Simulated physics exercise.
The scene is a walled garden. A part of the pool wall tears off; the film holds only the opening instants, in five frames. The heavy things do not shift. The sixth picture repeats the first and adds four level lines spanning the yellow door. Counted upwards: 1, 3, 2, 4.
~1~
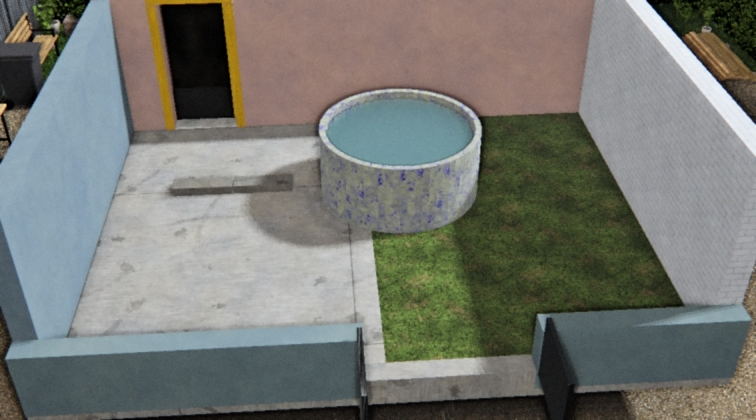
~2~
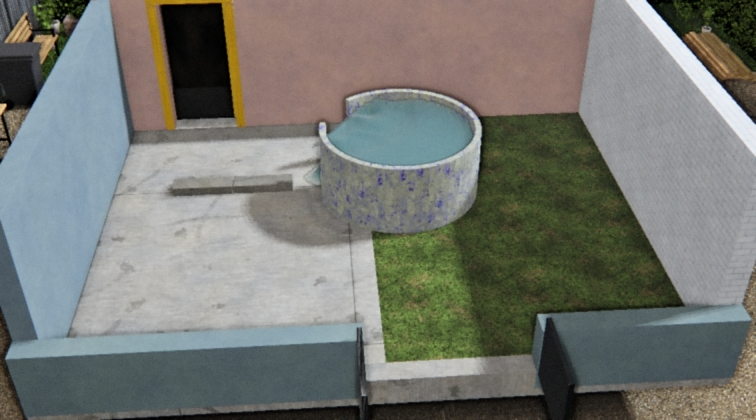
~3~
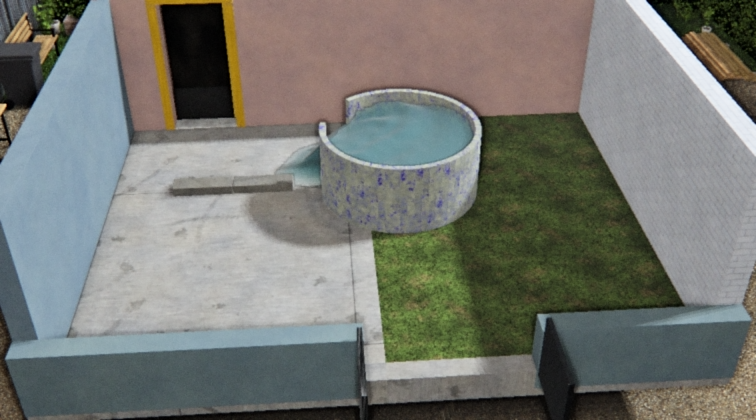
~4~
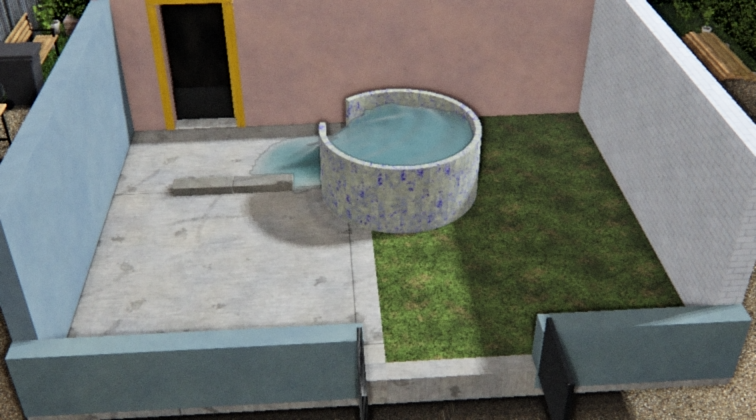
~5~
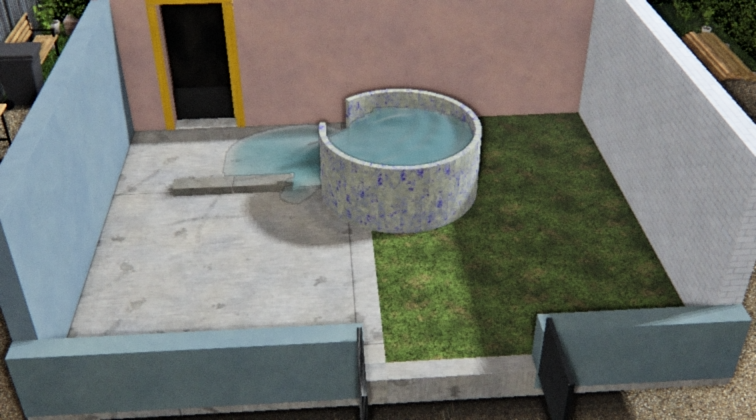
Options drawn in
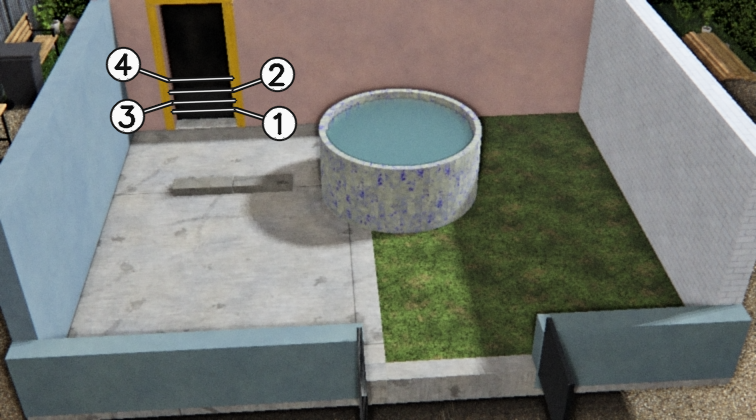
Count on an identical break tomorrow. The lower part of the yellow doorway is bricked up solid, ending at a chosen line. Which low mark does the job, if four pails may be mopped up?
Take 1.
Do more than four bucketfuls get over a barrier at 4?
No.
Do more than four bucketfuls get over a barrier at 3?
No, that is safe.
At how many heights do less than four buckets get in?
All of the four.
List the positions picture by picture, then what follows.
Water in the pool at rest, its middle at (400, 132); foot of the yellow doorway at (206, 128); open gate at (451, 315).
Water covers 1 % of the ground and shows as far out as (310, 179).
Water covers 2 % of the ground and shows as far out as (292, 160).
Water covers 4 % of the ground and shows as far out as (271, 150).
Water covers 8 % of the ground and shows as far out as (237, 145).
On the marked copy, 1 at (204, 110); 2 at (201, 91); 3 at (203, 101); 4 at (200, 79); from the bottom up 1, 3, 2, 4.
Choosing 1, a bucket or two gets in.
Choosing 2, nothing gets over.
Choosing 3, nothing gets over.
Choosing 4, nothing gets over.
